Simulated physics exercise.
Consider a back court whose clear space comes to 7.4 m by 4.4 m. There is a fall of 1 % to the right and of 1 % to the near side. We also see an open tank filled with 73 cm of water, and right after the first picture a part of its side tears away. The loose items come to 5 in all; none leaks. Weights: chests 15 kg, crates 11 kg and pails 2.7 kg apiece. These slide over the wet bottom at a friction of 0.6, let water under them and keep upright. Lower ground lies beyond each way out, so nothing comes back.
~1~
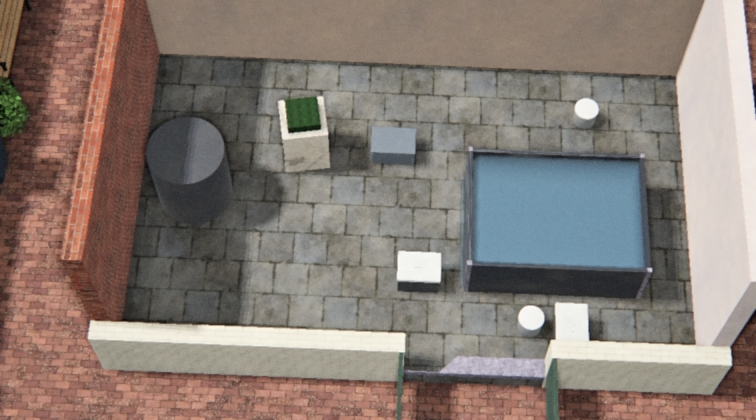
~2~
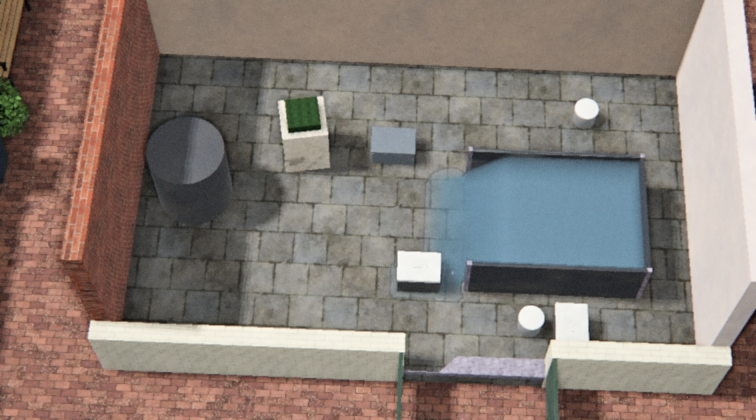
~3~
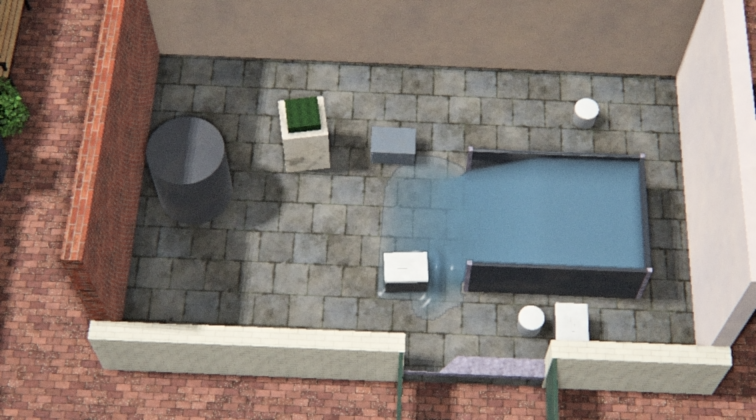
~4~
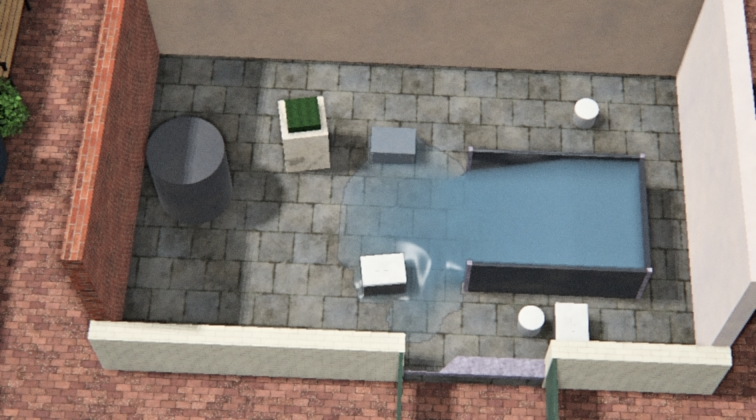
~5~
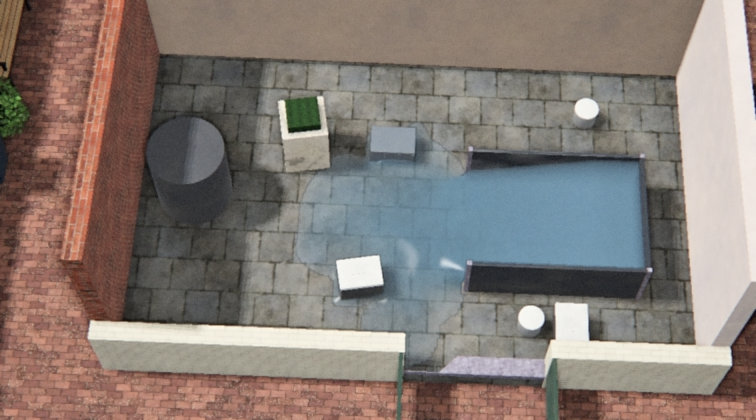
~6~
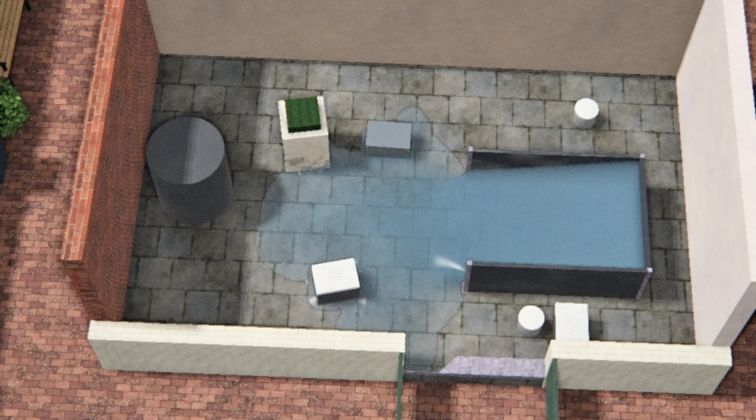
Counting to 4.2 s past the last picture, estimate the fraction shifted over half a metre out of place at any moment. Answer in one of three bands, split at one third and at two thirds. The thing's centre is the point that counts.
One to two thirds.
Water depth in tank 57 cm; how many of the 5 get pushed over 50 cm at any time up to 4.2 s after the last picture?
I count 2 of them in that case.
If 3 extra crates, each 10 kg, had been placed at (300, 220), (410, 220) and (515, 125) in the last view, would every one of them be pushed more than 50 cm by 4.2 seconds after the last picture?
First exceeds it, second exceeds it, third falls shy.
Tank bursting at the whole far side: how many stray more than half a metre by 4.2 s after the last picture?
Then it comes to 4.
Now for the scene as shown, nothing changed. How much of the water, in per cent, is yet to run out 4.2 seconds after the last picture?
About 100 per cent.
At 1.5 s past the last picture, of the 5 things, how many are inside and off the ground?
Count: 2.
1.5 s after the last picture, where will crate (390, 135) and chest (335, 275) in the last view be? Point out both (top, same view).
Somewhere about (349, 61) and (143, 289).
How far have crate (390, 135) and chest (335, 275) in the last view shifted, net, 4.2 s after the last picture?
Going in order, that's 120 cm for one and 250 cm for the other.
Then, 0.4 s after the last picture 1 of 5 are over 50 cm from their spots; 0 afloat.
Then, 1.5 s after the last picture 2 of 5 are over 50 cm from their spots; 2 afloat.
Then, 2.8 s after the last picture 2 of 5 are over 50 cm from their spots; 2 afloat.
Then, 4.2 s after the last picture 2 of 5 are over 50 cm from their spots, and 2 have been at some point; 1 afloat.
